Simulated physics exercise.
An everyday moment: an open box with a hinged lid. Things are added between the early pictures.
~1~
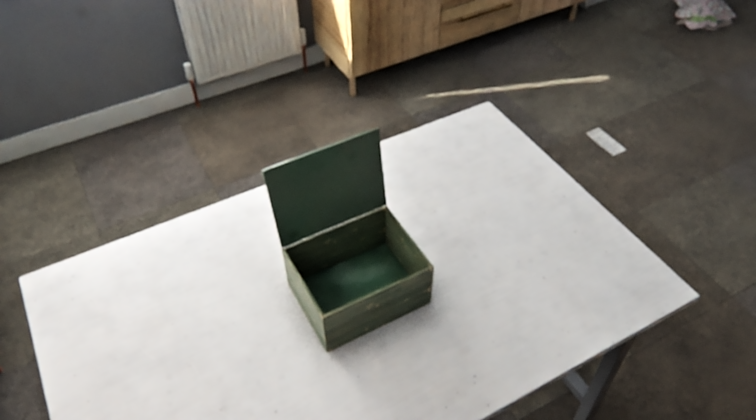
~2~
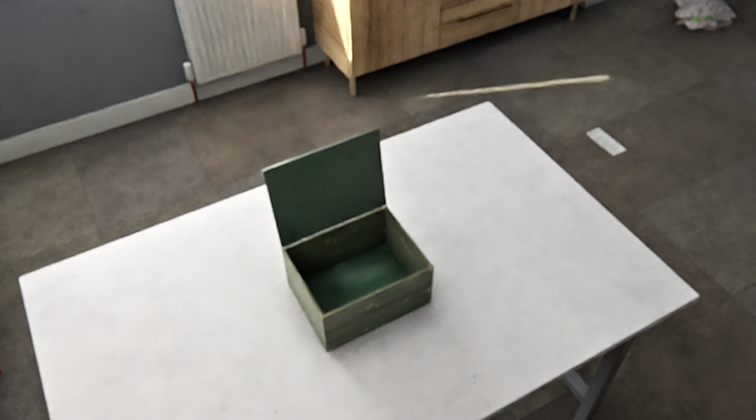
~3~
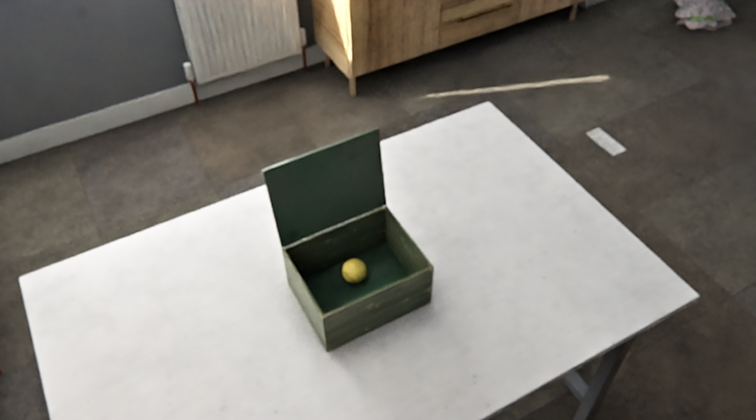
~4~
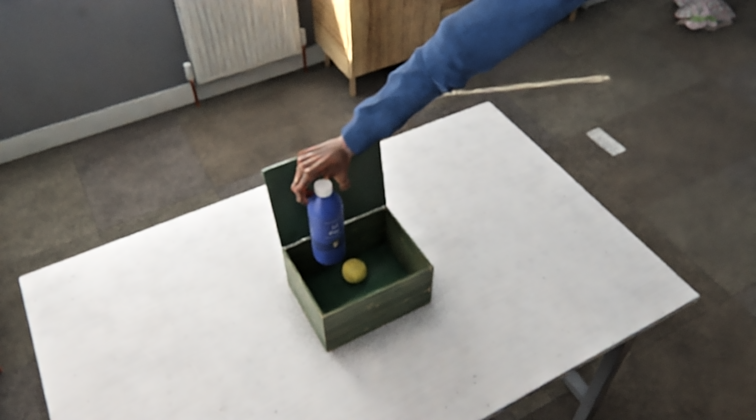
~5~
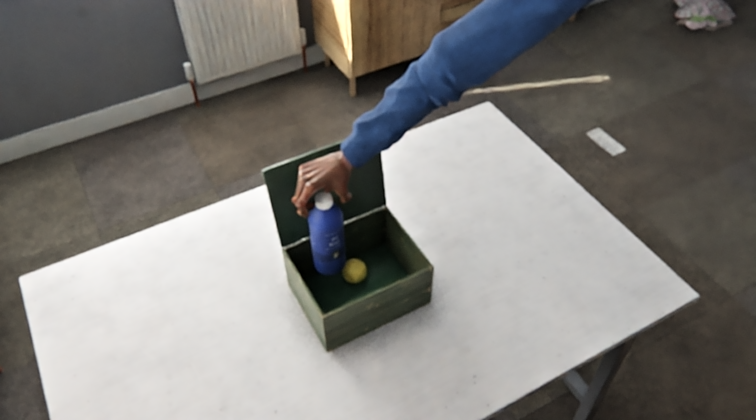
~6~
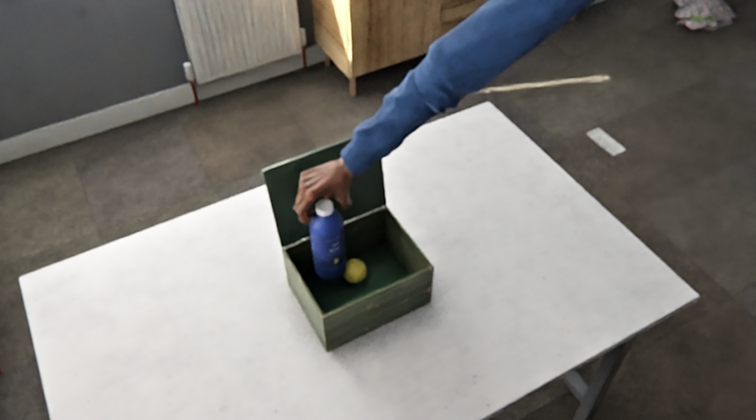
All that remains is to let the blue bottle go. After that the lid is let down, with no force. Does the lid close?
As it turns out, it stays ajar.
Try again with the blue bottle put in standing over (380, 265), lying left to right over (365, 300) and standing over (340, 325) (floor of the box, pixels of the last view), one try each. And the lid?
First, it is held up; second, it closes; third, it stays ajar.
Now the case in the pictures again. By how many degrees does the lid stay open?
Some 16° above the rim.
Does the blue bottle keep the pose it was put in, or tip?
The blue bottle ends up tilted.
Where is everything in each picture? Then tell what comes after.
The last thing is not in view yet, in the first picture.
The last thing is not in view yet, in the second picture.
The last thing is not in view yet; yellow lemon (355, 271), in the third picture.
Coming down; blue bottle (327, 221); yellow lemon (355, 271), in the fourth picture.
Coming down; blue bottle (327, 232); yellow lemon (355, 271), in the fifth picture.
In place under the hand; blue bottle (328, 238); yellow lemon (355, 271), in the sixth picture.
Then, 1.00 s after the last picture, lid starting down; blue bottle slid about its own width near (318, 258).
Then, 1.90 s after the last picture, lid 51° above the rim; blue bottle tipped 12° from how it was near (322, 264).
Then, 2.30 s after the last picture, lid 16° above the rim; blue bottle tipped 46° from how it was near (335, 288).
At rest, lid 16° above the rim; tipped over in the box, blue bottle; yellow lemon in place. Seen from the same camera at the end, blue bottle near (336, 288).
